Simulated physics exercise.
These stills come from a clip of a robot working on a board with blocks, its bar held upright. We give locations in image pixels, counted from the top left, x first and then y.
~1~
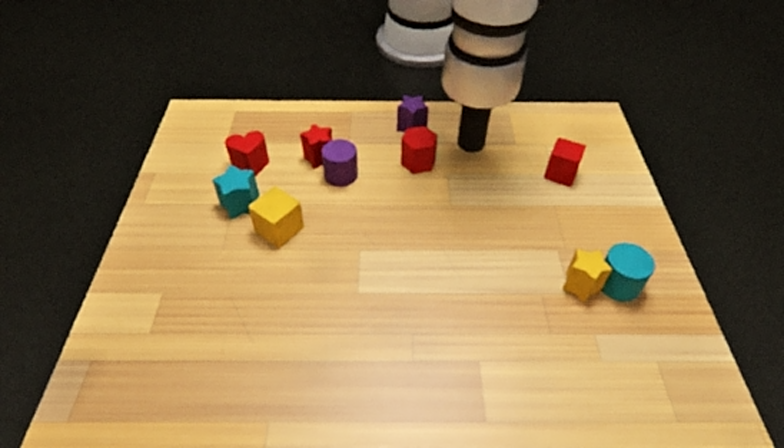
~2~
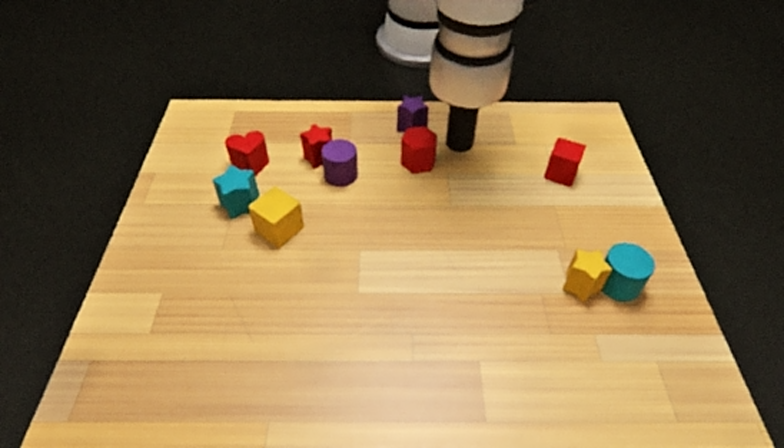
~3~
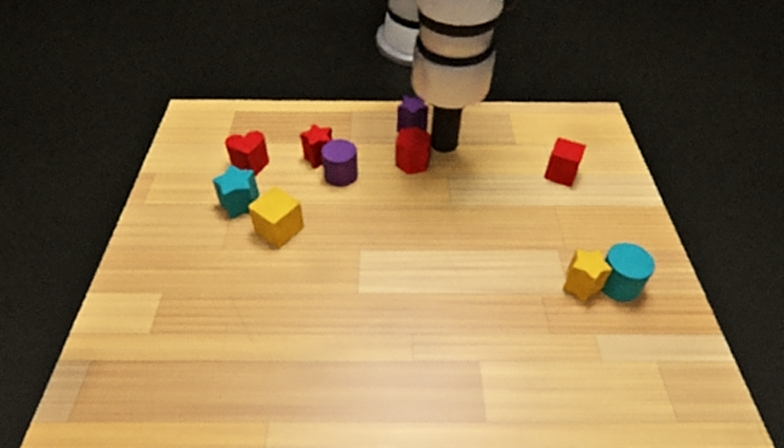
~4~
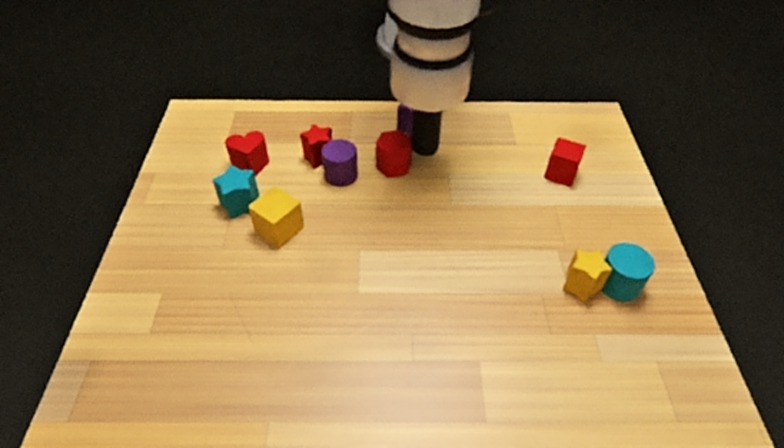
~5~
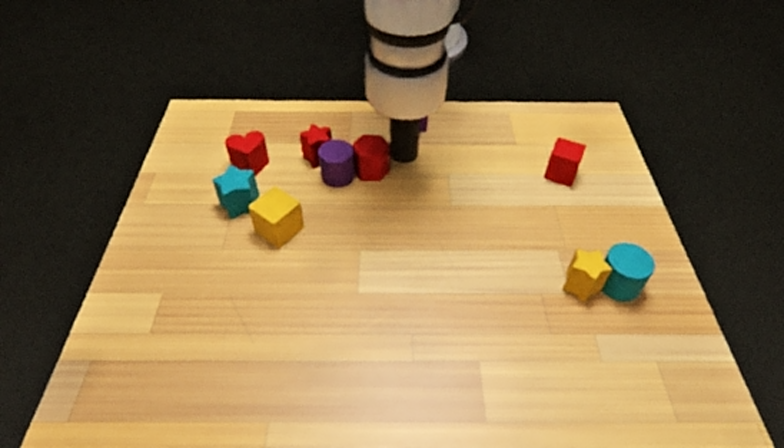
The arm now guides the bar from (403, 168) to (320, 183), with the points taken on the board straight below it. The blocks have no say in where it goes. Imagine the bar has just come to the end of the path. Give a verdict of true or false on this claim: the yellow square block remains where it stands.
Verdict: True.
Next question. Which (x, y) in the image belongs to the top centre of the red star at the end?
(296, 121)
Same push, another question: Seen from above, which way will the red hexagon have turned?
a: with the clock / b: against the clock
The answer is a.
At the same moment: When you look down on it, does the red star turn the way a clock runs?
I expect so.
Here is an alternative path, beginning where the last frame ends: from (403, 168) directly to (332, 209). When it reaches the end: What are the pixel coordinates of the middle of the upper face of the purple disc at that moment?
My best guess is (303, 150).
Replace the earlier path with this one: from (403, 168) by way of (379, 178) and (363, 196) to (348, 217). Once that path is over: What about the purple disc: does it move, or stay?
That block is shifted.
What follows on the original path. One third of the way, bar at (375, 160); red star at (314, 132), turned 15° clockwise; purple disc at (308, 153); red hexagon at (344, 144), turned 30° clockwise.
Two thirds of the way, bar at (346, 165); red star at (303, 127), turned 50° clockwise; purple disc at (286, 153); red hexagon at (319, 143), turned 65° clockwise.
At the end, bar at (318, 169); yellow square block not moved; red star at (296, 121), turned 70° clockwise; purple disc at (268, 153); red hexagon at (301, 140), turned 90° clockwise.
